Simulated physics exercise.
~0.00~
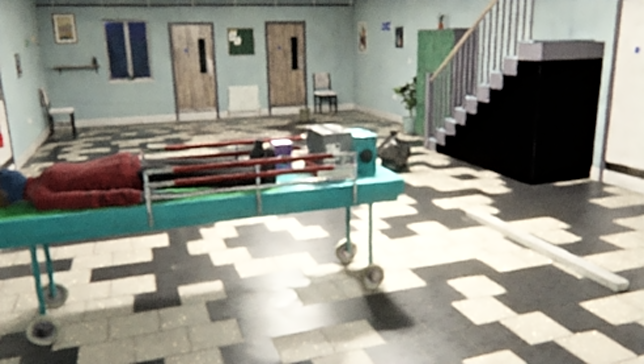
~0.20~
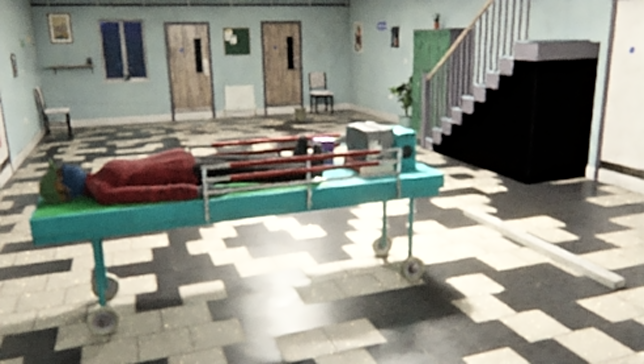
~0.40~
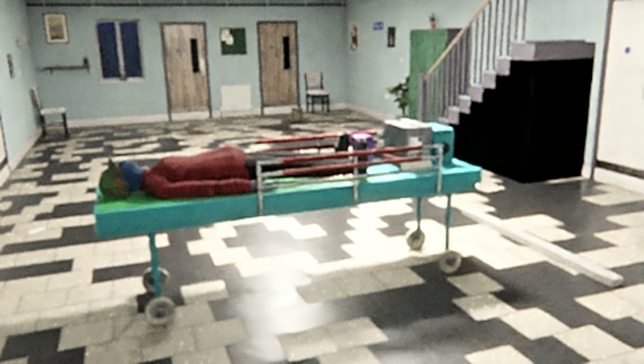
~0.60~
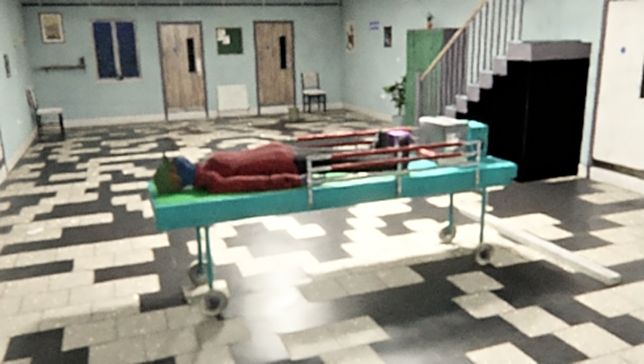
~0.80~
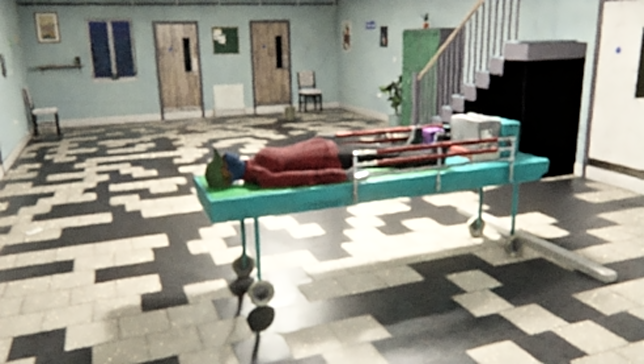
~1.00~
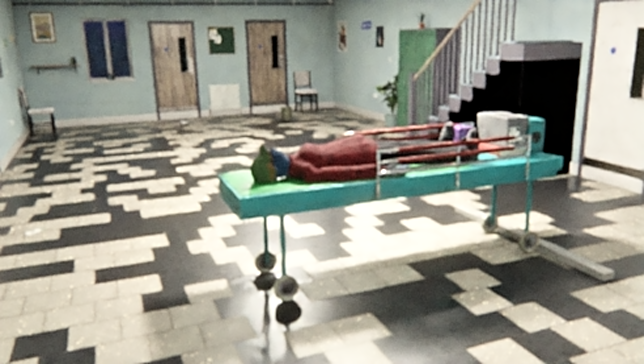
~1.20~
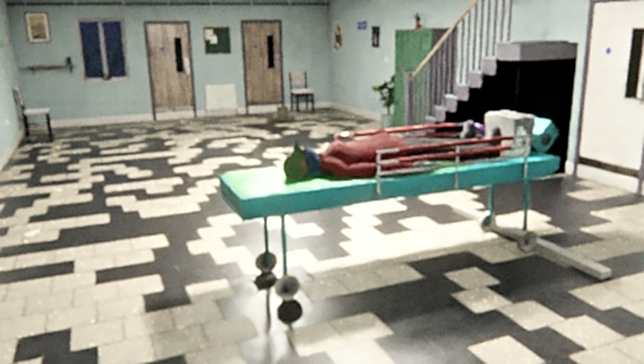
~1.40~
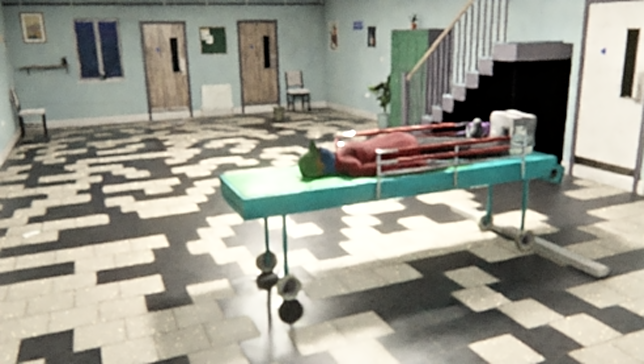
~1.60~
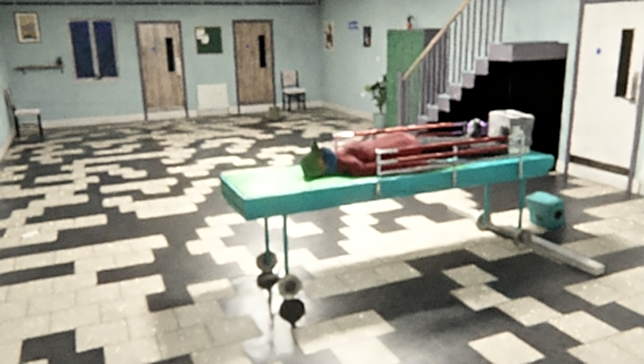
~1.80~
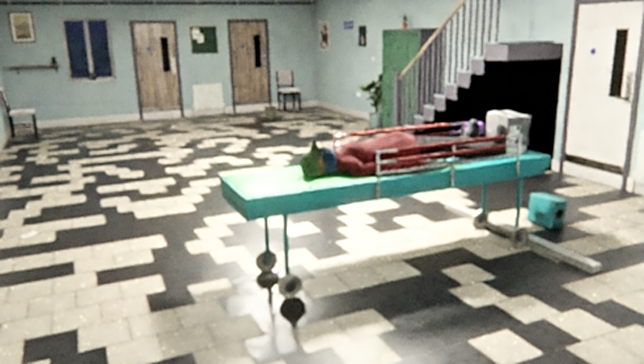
A trolley carrying a limp person rolls right and stops, and a teal monitor tumbles off.
